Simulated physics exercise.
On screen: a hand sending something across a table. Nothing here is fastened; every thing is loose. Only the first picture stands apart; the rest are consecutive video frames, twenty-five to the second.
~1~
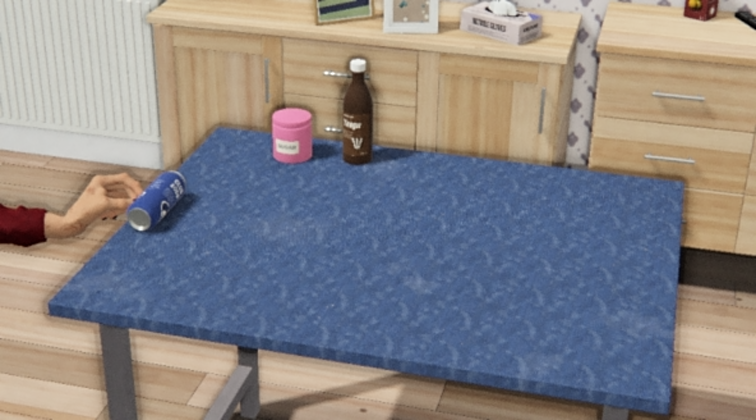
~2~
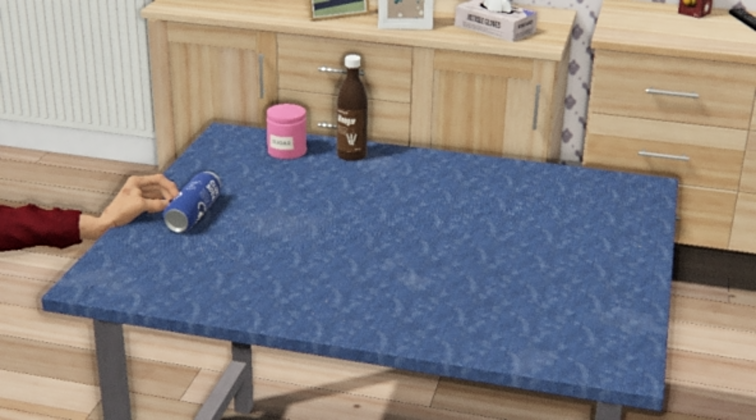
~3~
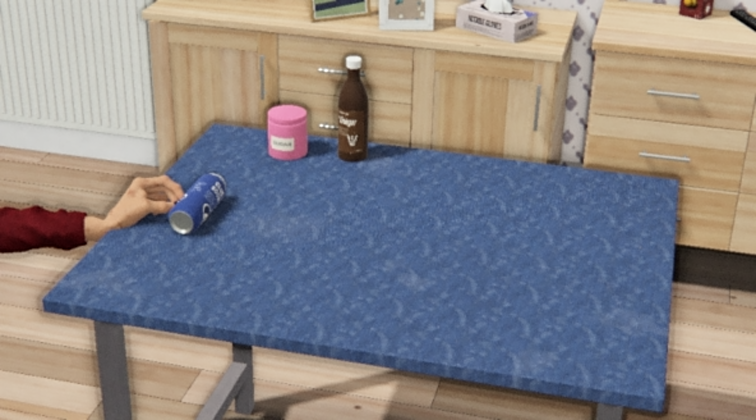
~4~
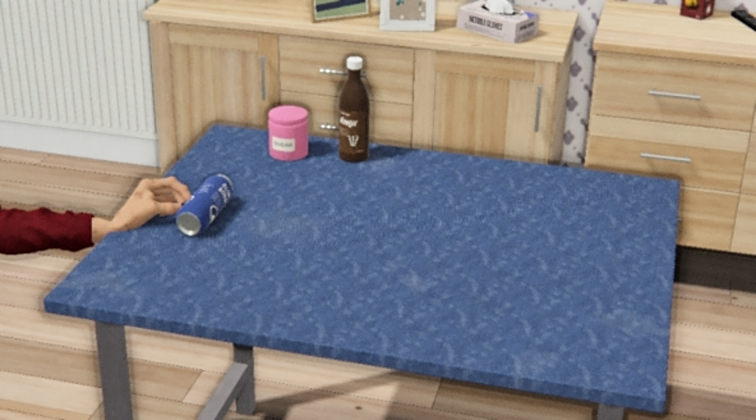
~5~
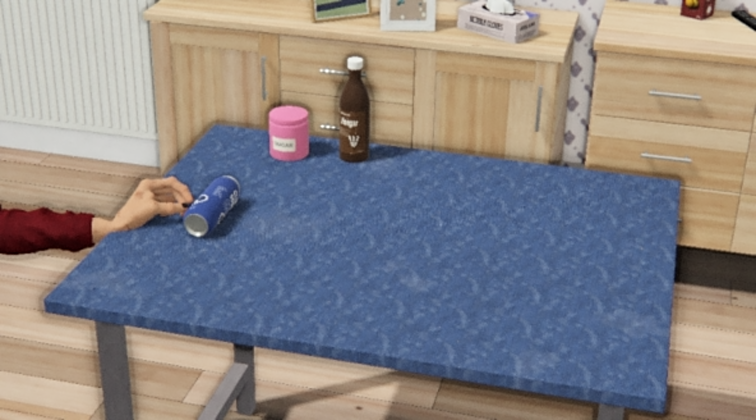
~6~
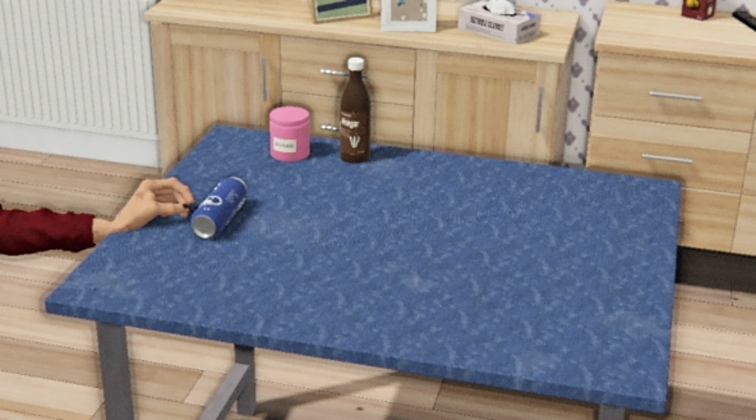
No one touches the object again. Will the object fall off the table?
Keeps its perch.
Then, 0.20 s past the last view, blue can displaced about its own width near (250, 211).
Then, 0.60 s past the last view, blue can displaced well along near (294, 218).
Finally, moved from the start, blue can. Final places as the last picture's camera would see them, blue can near (317, 221).
